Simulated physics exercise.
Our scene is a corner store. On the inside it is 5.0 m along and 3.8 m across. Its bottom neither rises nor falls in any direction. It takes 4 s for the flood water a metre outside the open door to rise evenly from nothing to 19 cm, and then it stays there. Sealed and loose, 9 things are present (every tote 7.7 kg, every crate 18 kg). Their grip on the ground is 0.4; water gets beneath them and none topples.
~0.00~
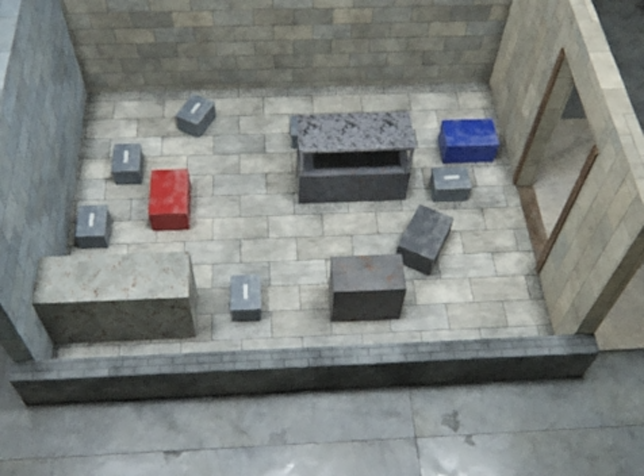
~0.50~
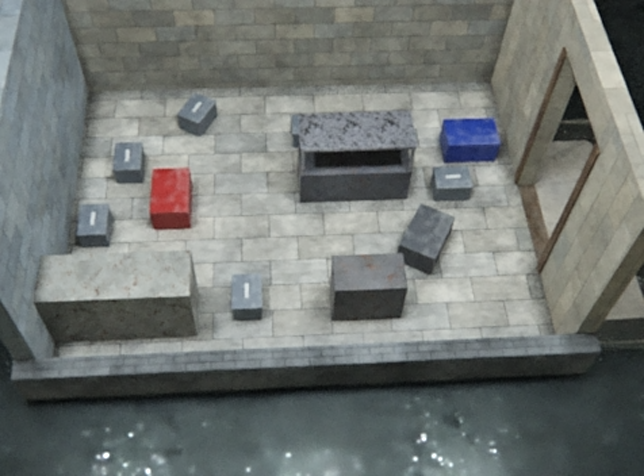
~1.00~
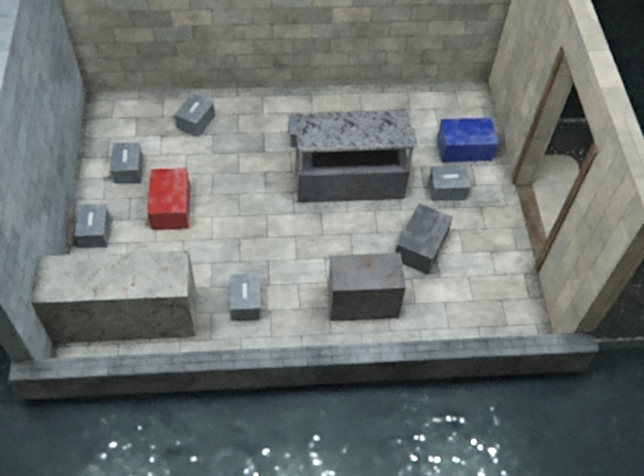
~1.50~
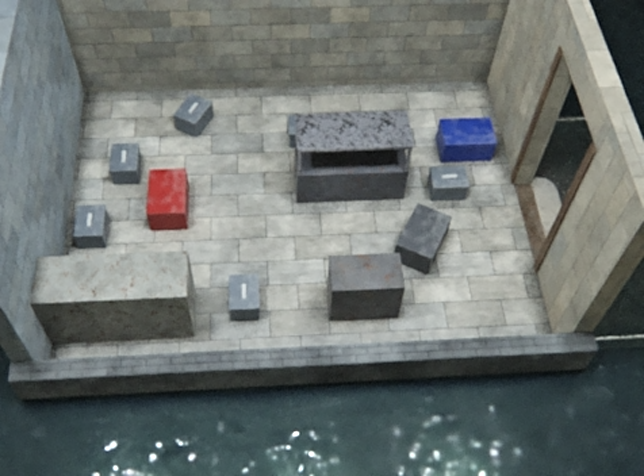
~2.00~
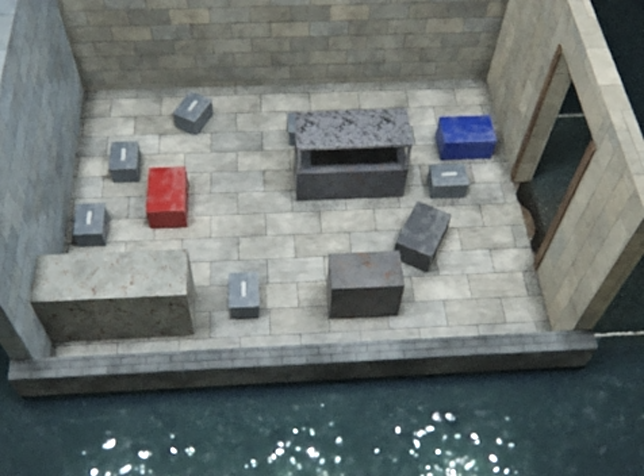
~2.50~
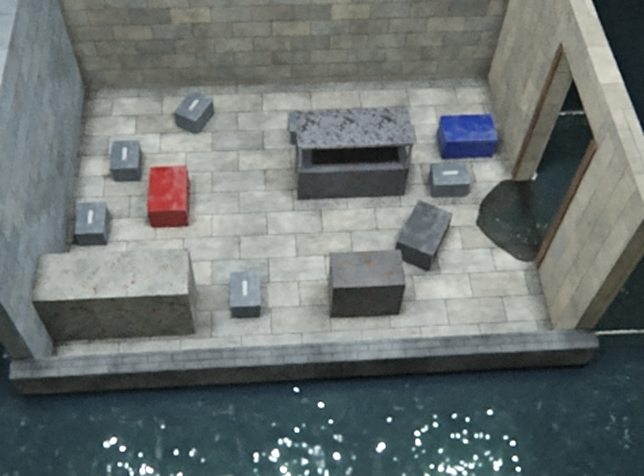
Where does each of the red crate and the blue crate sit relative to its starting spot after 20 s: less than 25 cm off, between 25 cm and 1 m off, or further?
After 20 s, the red crate is beyond 1 m away, the blue crate is beyond 1 m away.
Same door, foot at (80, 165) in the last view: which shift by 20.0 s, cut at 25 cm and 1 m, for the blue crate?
Well, the blue crate really gets moving far.
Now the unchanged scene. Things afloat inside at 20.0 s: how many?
By my count, 9.
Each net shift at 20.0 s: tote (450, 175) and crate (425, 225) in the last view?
They sit 140 cm and 150 cm away, in the order given.
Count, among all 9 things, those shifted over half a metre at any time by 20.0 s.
It works out to 9.
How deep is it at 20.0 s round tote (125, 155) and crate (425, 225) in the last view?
Depths: Near 12 cm, then near 13 cm.
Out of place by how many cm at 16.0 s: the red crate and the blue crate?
Close to 80 and 5 centimetres by then.
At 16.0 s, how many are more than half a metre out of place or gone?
8.
After 4.0 s the red crate is near (167, 188), 0.0 m from its start, aground; the blue crate is near (469, 128), 0.0 m from its start, aground; 0 afloat.
After 9.0 s the red crate is near (167, 188), 0.0 m from its start, aground; the blue crate is near (469, 128), 0.0 m from its start, aground; 1 afloat.
After 16.0 s the red crate is near (241, 194), 0.8 m from its start, afloat; the blue crate is near (473, 129), 0.1 m from its start, afloat; 9 afloat.
After 20.0 s the red crate is near (179, 87), 1.4 m from its start, afloat; the blue crate is near (313, 235), 2.4 m from its start, afloat; 9 afloat.
